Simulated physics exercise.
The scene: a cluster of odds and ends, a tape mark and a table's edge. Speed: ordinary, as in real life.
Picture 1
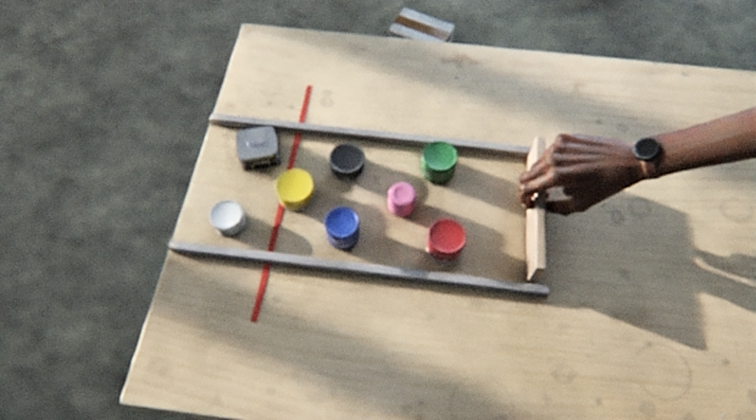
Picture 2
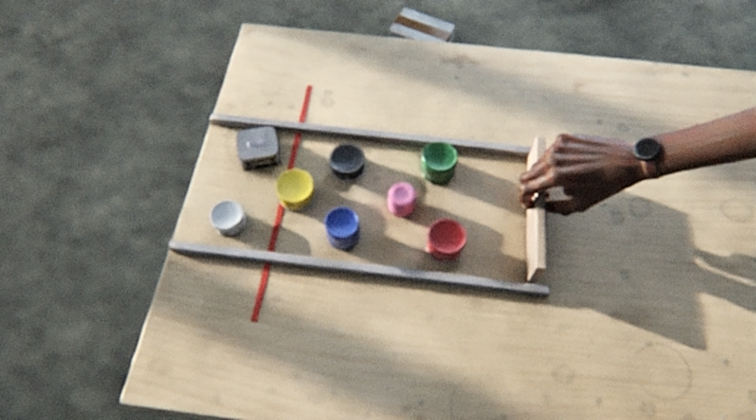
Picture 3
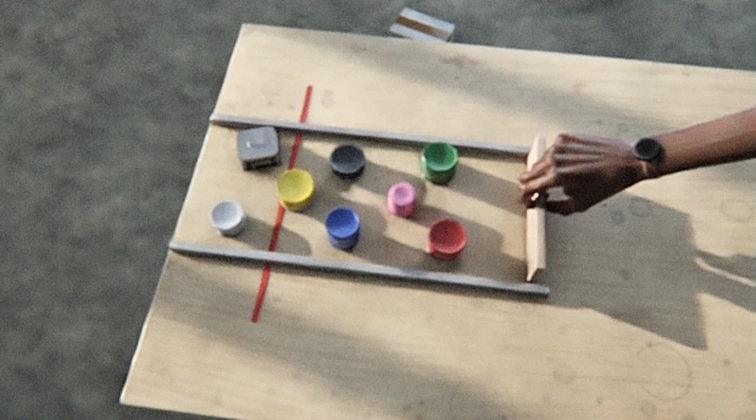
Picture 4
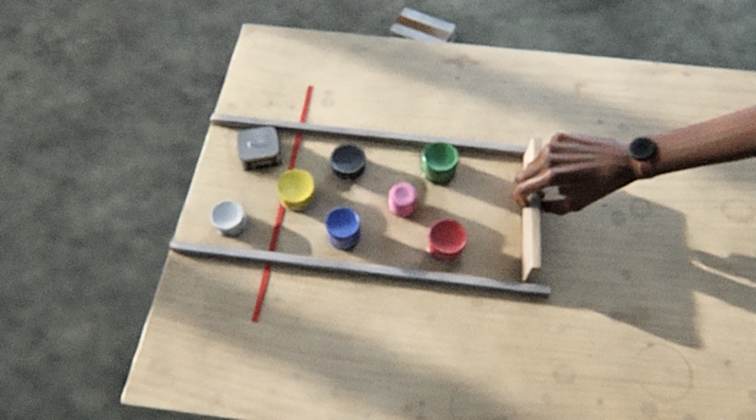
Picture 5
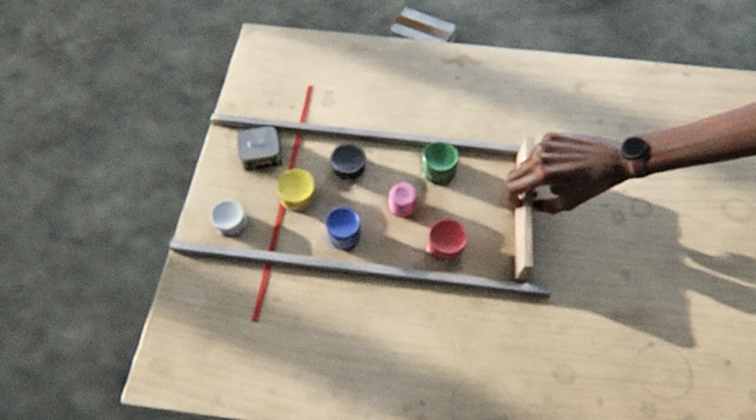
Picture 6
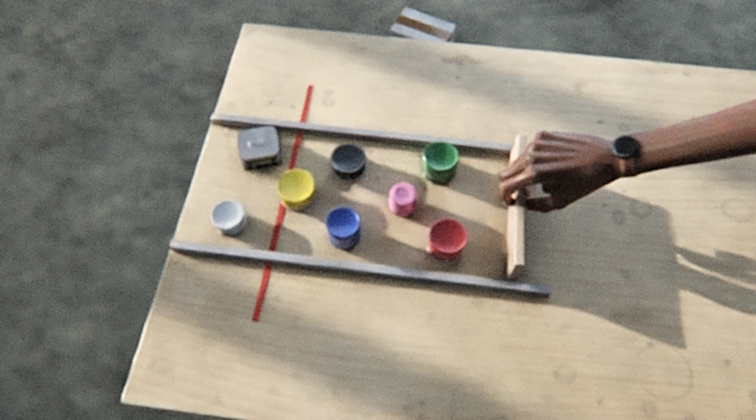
At first, a hand wearing a dark watch holds an upright wooden board between two rails on a table, with colourful tubs, a grey case and a red tape line to its left. Then the hand slides the board slightly left, while the tubs and case stay still.
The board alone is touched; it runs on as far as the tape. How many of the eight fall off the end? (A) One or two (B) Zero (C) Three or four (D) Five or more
Answer: B.
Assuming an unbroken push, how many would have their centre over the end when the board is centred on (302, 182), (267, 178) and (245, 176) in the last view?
Respectively 0, 1 and 2.
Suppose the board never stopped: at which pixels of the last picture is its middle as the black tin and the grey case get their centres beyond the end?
(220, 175) and then (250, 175), give or take.
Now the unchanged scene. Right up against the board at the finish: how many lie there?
Number in contact with it: 3.
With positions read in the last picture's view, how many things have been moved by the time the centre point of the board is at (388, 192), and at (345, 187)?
At the first spot the count is 5, and at the second it is 5.
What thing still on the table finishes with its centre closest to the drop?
The white pot is foremost.
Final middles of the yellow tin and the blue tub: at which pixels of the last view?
First: About (239, 193); second: About (222, 220).
A little later, none off yet; white pot at rest near (229, 218); grey case at rest near (260, 149); yellow tin at rest near (297, 190).
When it is over, the number that fall off is zero.
